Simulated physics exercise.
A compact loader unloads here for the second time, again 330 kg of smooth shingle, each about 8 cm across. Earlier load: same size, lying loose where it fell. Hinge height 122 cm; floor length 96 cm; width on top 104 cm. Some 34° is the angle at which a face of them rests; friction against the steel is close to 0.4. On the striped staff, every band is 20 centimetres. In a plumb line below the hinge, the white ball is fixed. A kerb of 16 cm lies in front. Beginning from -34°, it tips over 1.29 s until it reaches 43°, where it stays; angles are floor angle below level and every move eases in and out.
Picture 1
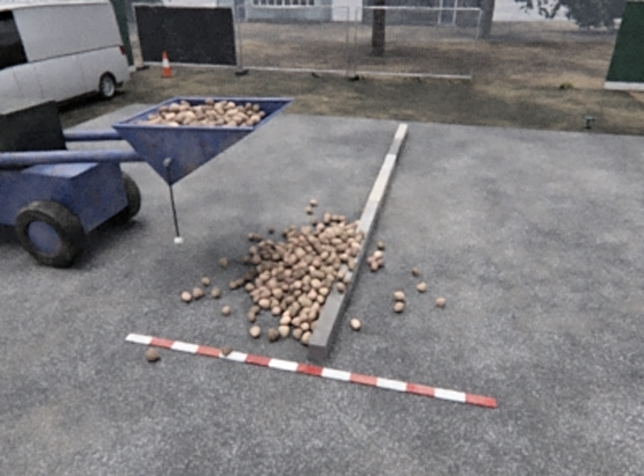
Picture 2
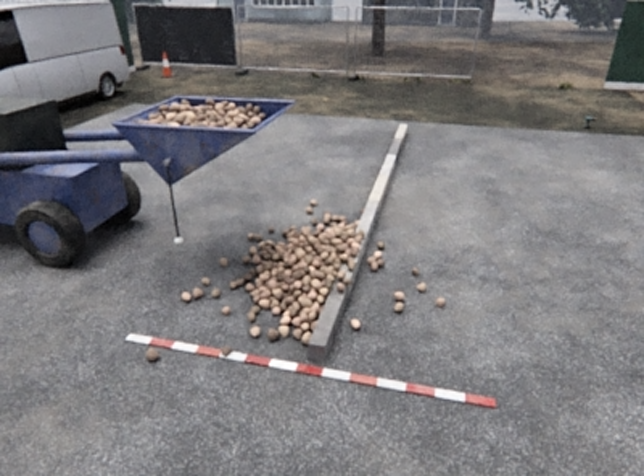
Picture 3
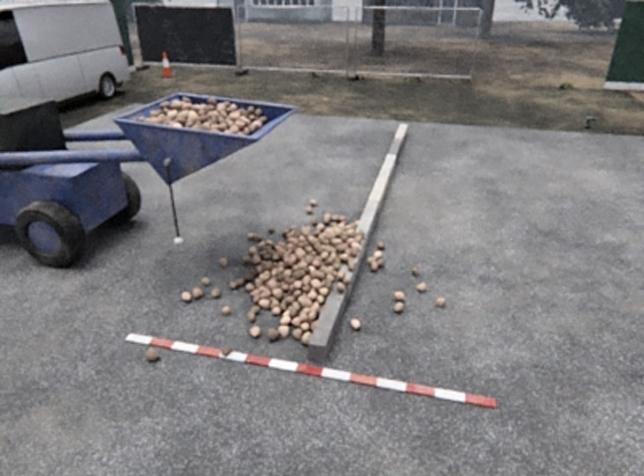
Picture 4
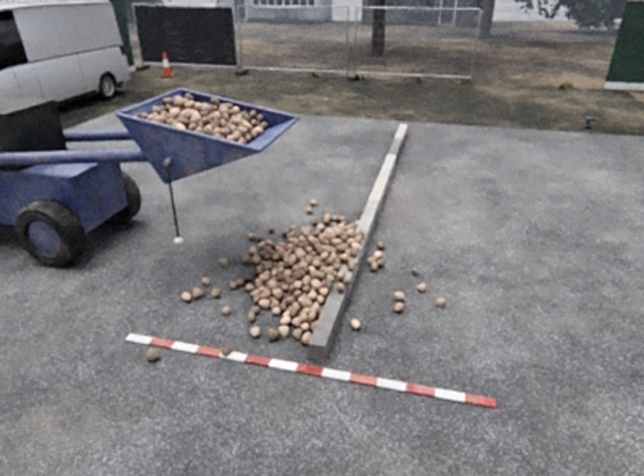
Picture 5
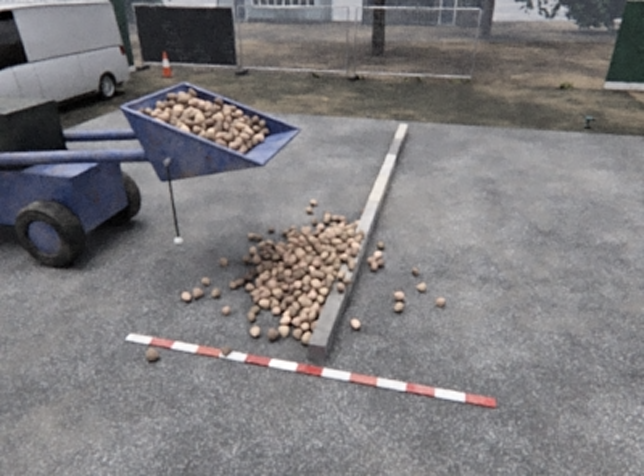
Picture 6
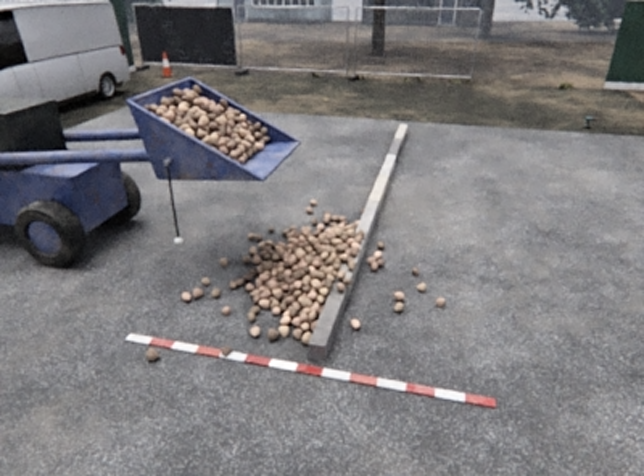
To begin with, a blue loader on the left holds a bucket full of rounded brown stones near a loose pile lying against a grey kerb, behind a red-and-white staff. The bucket barely moves at first, then rotates clockwise more quickly, its right lip lowering while the stones stay inside.
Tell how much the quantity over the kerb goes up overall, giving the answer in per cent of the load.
It goes up by roughly 3 per cent.
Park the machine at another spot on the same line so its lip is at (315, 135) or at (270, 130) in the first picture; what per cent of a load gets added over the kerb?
About 50 per cent for the first, 5 per cent for the second.
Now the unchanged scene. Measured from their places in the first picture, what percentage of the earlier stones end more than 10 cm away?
About 15 per cent.
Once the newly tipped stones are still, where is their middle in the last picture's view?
(287, 256).
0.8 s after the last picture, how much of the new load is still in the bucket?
It still holds about 40 per cent.
Then, 0.4 s after the last picture the floor is at 31°; in per cent of one load, 100 in the bucket, 98 on this side of the kerb, 2 over the kerb; the foremost stones are at (400, 280).
Then, 0.8 s after the last picture the floor is at 43°; in per cent of one load, 39 in the bucket, 158 on this side of the kerb, 2 over the kerb; the foremost stones are at (400, 280).
Then, 1.2 s after the last picture the floor is at 43°; in per cent of one load, 2 in the bucket, 195 on this side of the kerb, 3 over the kerb; the foremost stones are at (400, 280).
Then, 3.8 s after the last picture the floor is at 43°; in per cent of one load, 0 in the bucket, 195 on this side of the kerb, 5 over the kerb; the foremost stones are at (417, 286). Net gain over the kerb, 3.
